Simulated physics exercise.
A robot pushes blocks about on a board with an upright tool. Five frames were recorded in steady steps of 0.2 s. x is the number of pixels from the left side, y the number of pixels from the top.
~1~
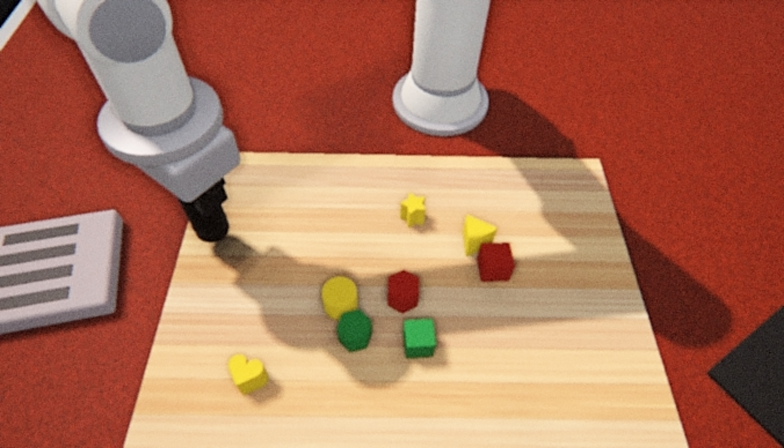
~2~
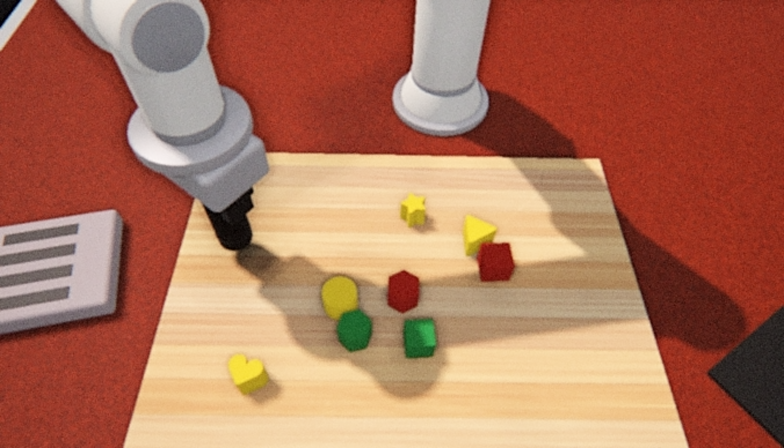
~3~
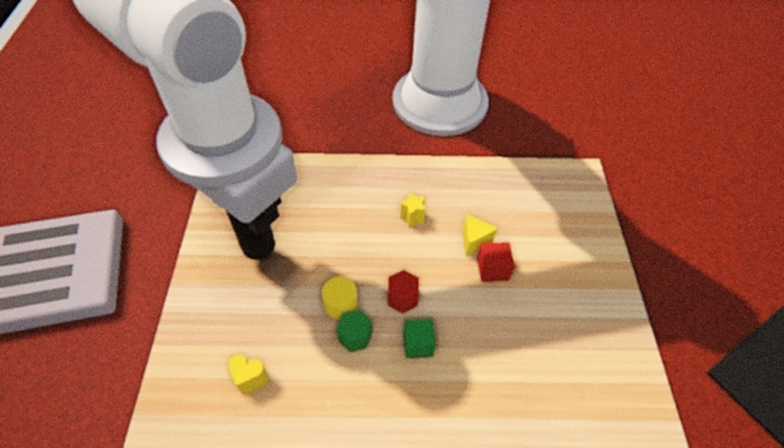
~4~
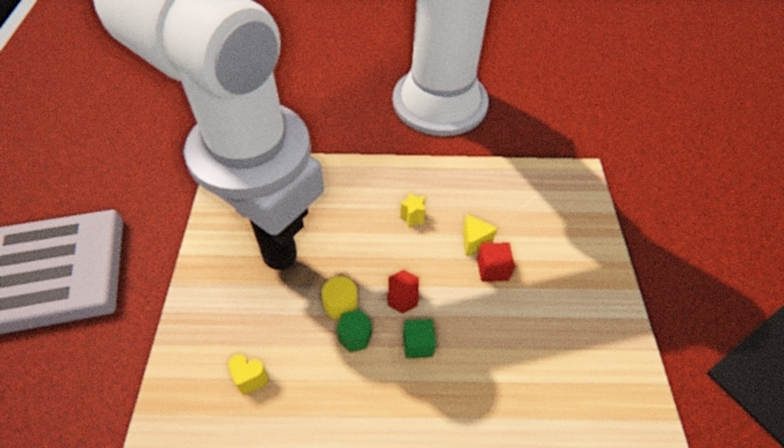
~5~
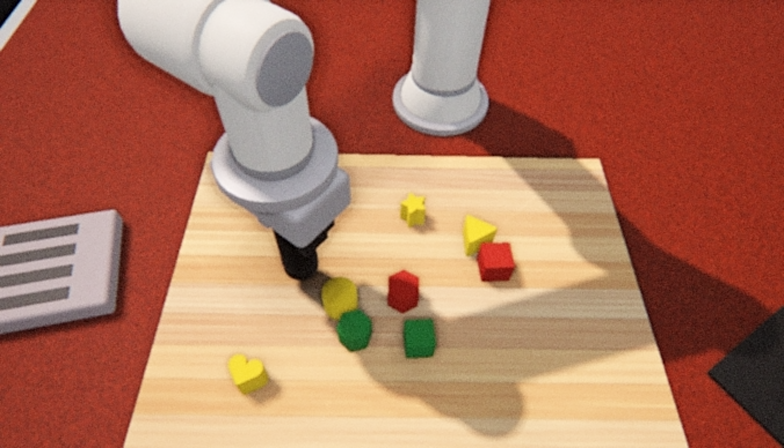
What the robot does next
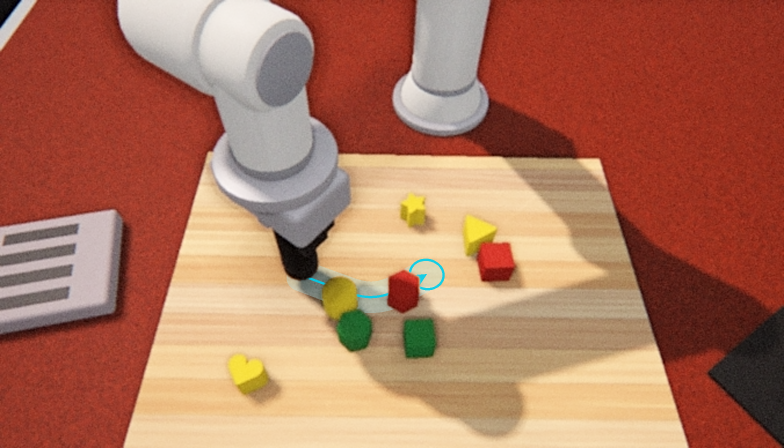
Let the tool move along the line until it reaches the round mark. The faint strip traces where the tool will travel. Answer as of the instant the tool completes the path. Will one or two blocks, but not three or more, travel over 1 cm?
I expect not.
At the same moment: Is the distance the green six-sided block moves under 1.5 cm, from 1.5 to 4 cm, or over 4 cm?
It moves between 1.5 and 4 cm.
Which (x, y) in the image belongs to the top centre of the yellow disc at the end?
In the picture, that point is around (377, 316).
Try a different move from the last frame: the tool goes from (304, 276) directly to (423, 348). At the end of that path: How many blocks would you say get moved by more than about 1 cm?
Total: Three-plus.
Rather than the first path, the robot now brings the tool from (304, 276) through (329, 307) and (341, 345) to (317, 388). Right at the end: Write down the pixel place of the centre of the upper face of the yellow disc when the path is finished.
I predict (378, 312).
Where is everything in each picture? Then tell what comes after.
The first frame shows tool's lower end at (213, 230); yellow disc at (339, 291); green six-sided block at (354, 325); red six-sided block at (404, 285); green square at (420, 333).
The second frame shows tool at (236, 238); blocks still.
The third frame shows tool at (259, 247); blocks still.
The fourth frame shows tool at (280, 256); blocks still.
The fifth frame shows tool at (301, 266); yellow disc at (339, 291); green six-sided block at (354, 325); red six-sided block at (404, 285); green square at (420, 333).
Drawn move, from (304, 276) over (345, 291) and (389, 294) to (427, 274).
The first path, step by step. One third of the way, tool at (344, 282); yellow disc at (359, 306); green six-sided block at (359, 338).
Two thirds of the way, tool at (389, 284); yellow disc at (377, 316); green six-sided block at (360, 345), turned 25° clockwise; red six-sided block at (423, 284).
At the end, tool at (428, 264); yellow disc at (377, 316); green six-sided block at (360, 345), turned 25° clockwise; red six-sided block at (452, 282), turned 50° clockwise; green square still.
